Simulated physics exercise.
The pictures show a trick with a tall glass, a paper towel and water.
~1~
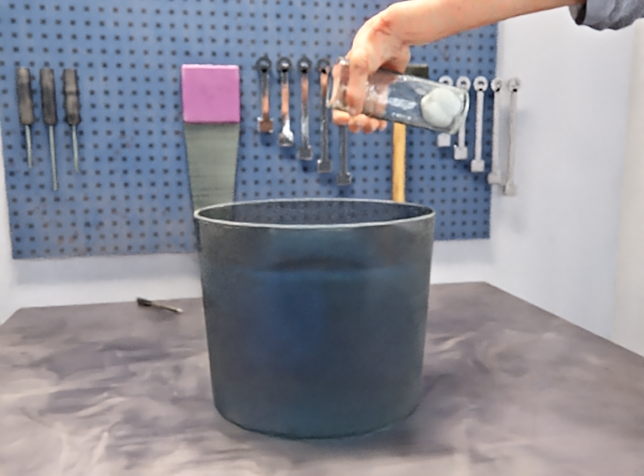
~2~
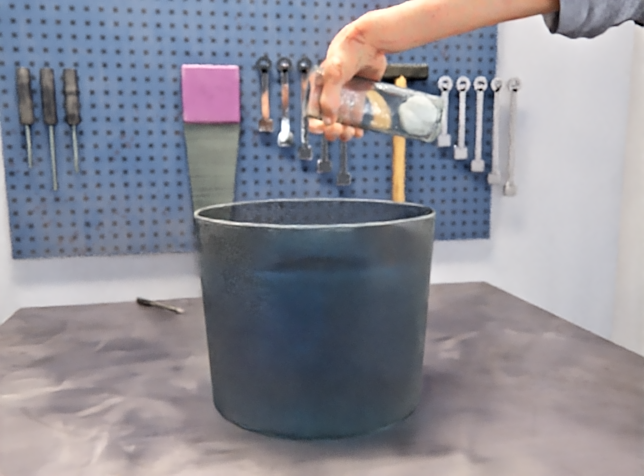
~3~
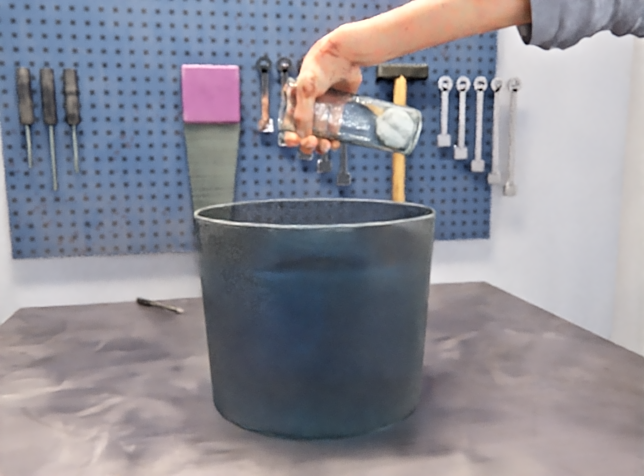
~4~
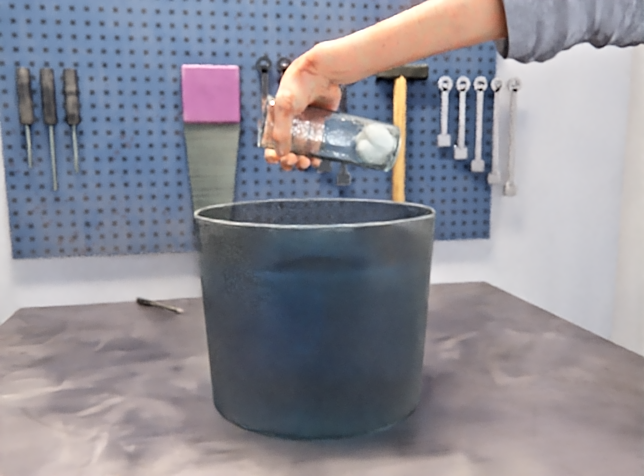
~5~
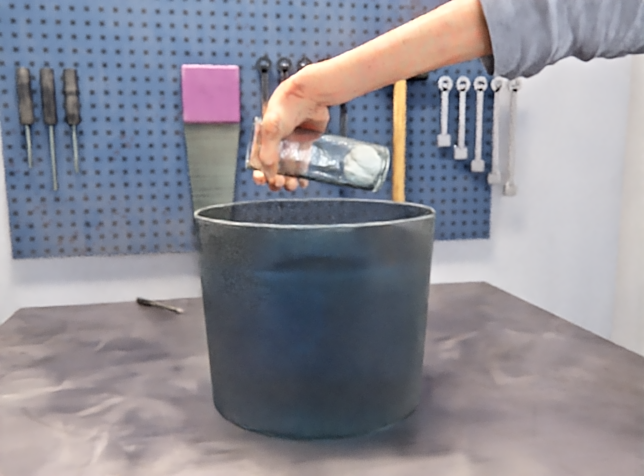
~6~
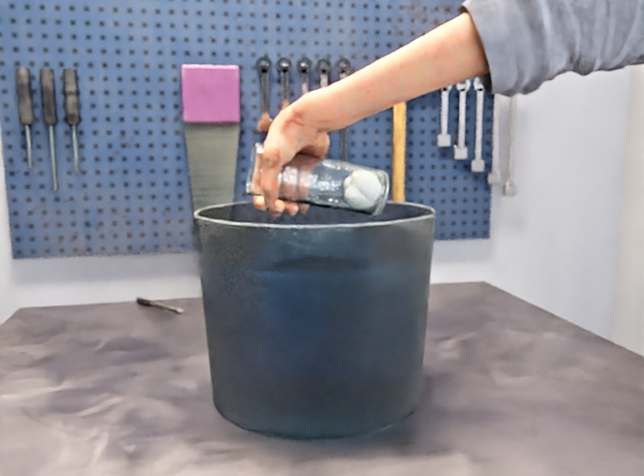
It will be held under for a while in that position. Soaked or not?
The paper towel is flooded.
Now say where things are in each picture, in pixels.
In the first frame, tall glass (395, 97) on its side; above the basin.
In the second frame, tall glass (371, 106) on its side; paper towel (419, 117); coming down.
In the third frame, tall glass (347, 118) on its side; lower.
In the fourth frame, tall glass (327, 135) on its side; paper towel (376, 146); lower still.
In the fifth frame, tall glass (315, 156) on its side; close to the surface.
In the sixth frame, tall glass (315, 181) on its side; paper towel (364, 191); just over the surface.
Soon after, the tall glass enters the water.
Later, water pours in as the air escapes.
In the end, the tall glass is under, flooded, and the paper towel is wet.
